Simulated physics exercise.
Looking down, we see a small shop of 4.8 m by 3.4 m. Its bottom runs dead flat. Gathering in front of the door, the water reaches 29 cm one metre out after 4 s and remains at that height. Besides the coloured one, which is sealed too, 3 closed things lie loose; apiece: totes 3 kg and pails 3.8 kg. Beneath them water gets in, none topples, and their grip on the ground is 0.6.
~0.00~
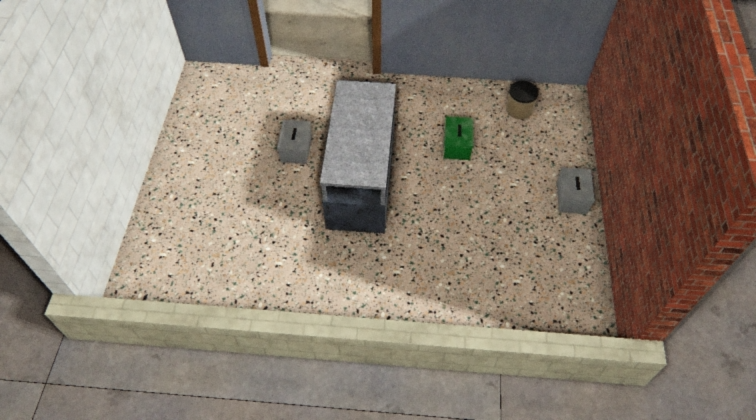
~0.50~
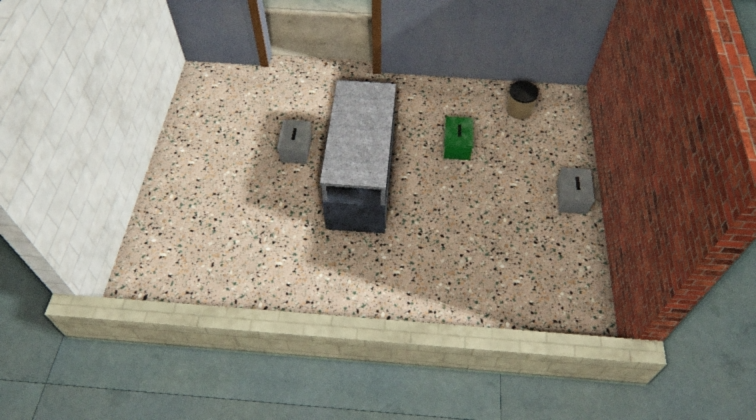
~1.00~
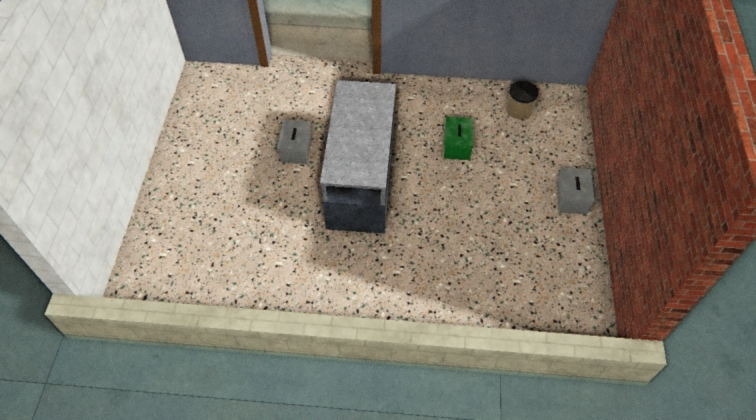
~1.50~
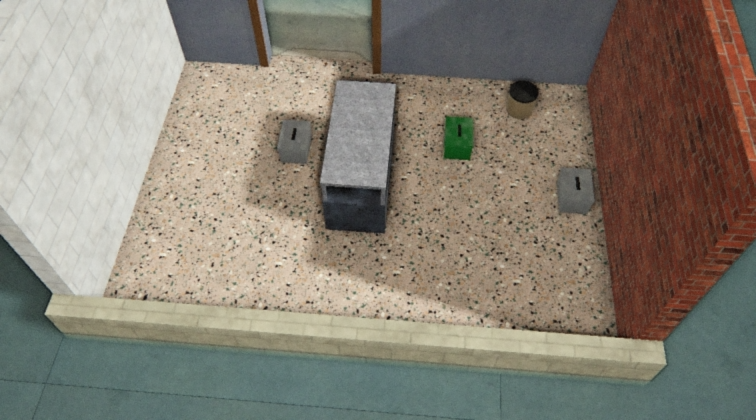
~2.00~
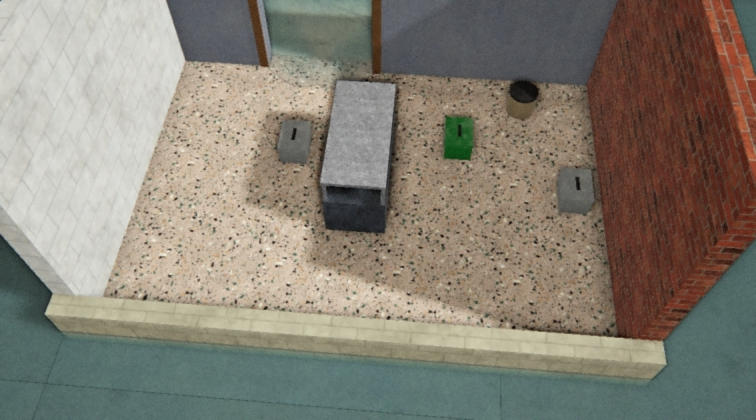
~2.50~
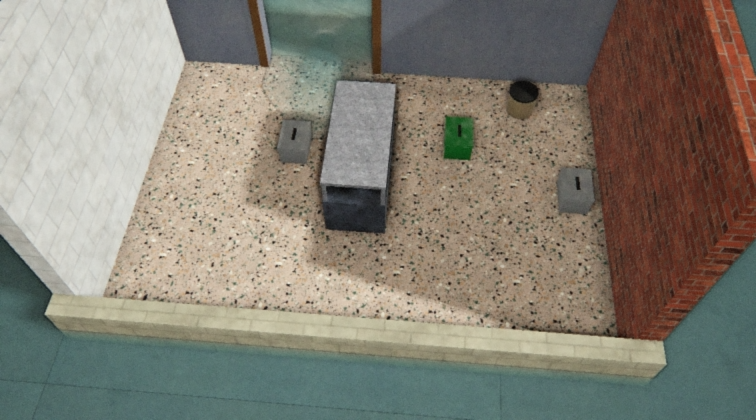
Water spreads outside a small room and seeps through the doorway while the boxes stay still.
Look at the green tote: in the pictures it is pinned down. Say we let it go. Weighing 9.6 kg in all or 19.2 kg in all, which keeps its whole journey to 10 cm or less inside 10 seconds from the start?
I would say only the heavier one.
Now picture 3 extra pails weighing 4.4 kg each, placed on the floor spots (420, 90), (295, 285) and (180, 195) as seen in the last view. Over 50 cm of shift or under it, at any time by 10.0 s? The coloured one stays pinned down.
Spot one stays inside, spot two crosses the limit, spot three crosses the limit.
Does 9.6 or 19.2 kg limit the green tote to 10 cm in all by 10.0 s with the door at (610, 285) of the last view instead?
Under that change the large mass is required.
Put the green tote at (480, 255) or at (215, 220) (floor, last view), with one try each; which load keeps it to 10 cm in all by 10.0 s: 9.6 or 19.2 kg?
Only the heavy mass does it, then neither mass does it.
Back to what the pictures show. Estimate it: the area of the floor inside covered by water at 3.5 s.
Roughly 4.0 m2 of it is wet.
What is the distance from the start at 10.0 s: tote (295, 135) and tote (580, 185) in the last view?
200 cm, 150 cm.
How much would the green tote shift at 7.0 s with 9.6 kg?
Roughly 40 cm.
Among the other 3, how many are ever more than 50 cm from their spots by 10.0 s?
That comes to 3.
After 3.5 s the green tote would be 0 cm from its start with 9.6 kg and 0 cm from its start with 19.2 kg; 0 cm of water round it then.
After 4.5 s the green tote would be 0 cm from its start with 9.6 kg and 0 cm from its start with 19.2 kg; 4 cm of water round it then.
After 7.0 s the green tote would be 41 cm from its start with 9.6 kg and 0 cm from its start with 19.2 kg; 5 cm of water round it then.
After 10.0 s the green tote would be 64 cm from its start with 9.6 kg and 1 cm from its start with 19.2 kg; 11 cm of water round it then.
